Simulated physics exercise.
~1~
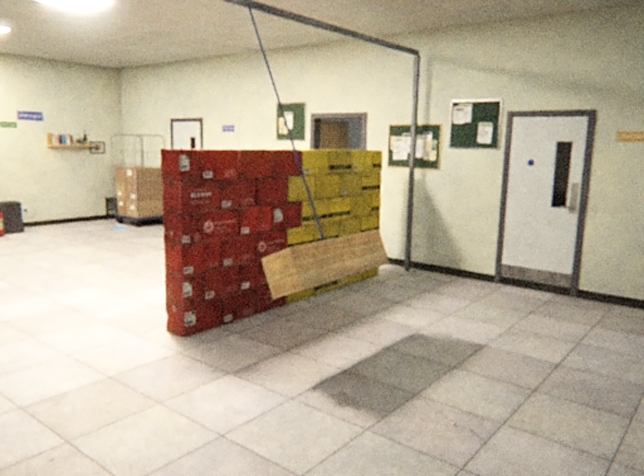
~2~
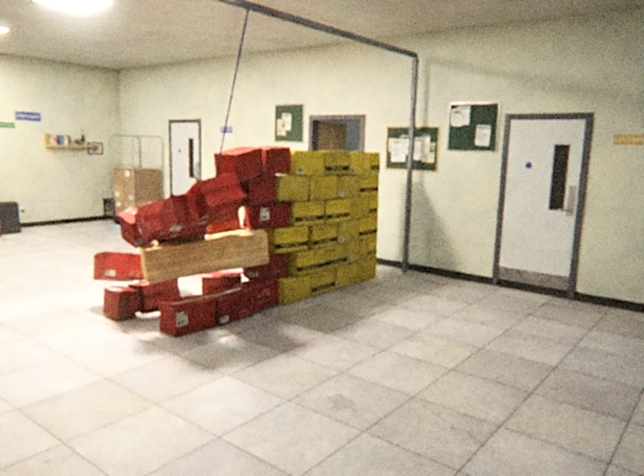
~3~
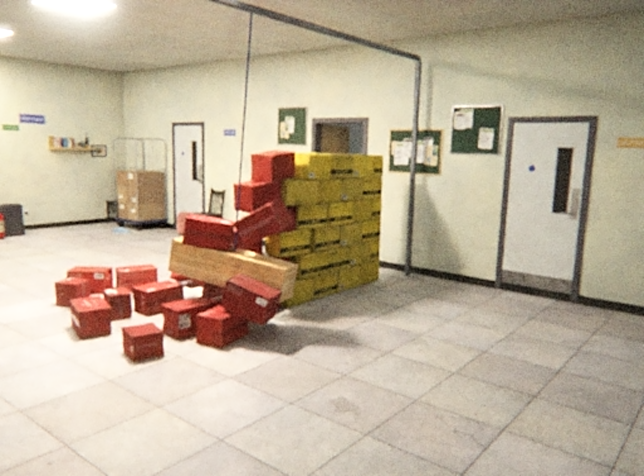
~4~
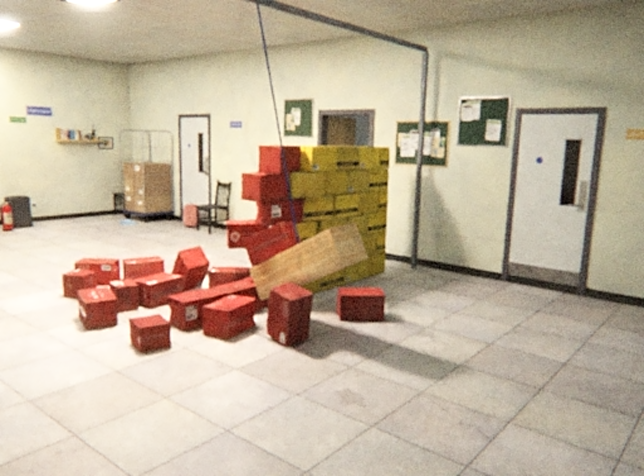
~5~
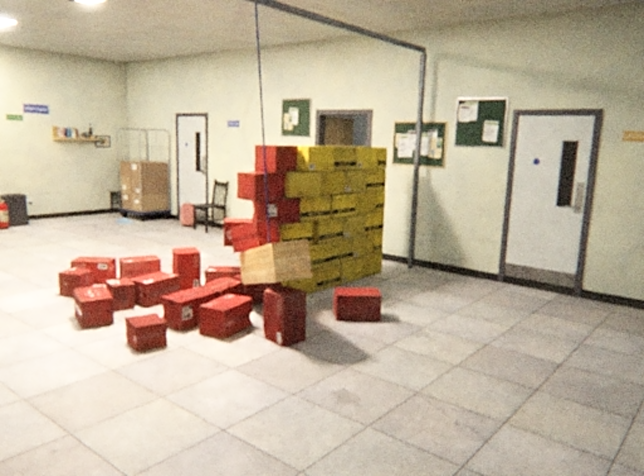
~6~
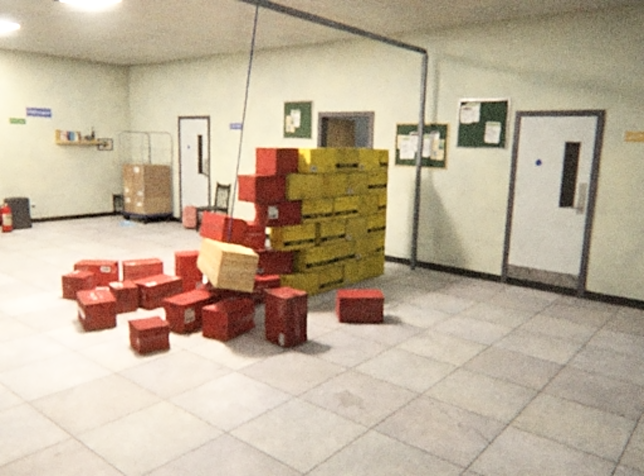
The clip shows a wooden beam hanging on a line swing left into a wall of stacked red and yellow cartons, knocking most of the red ones onto the floor, then sway beside the remaining red column while the yellow section stays standing.
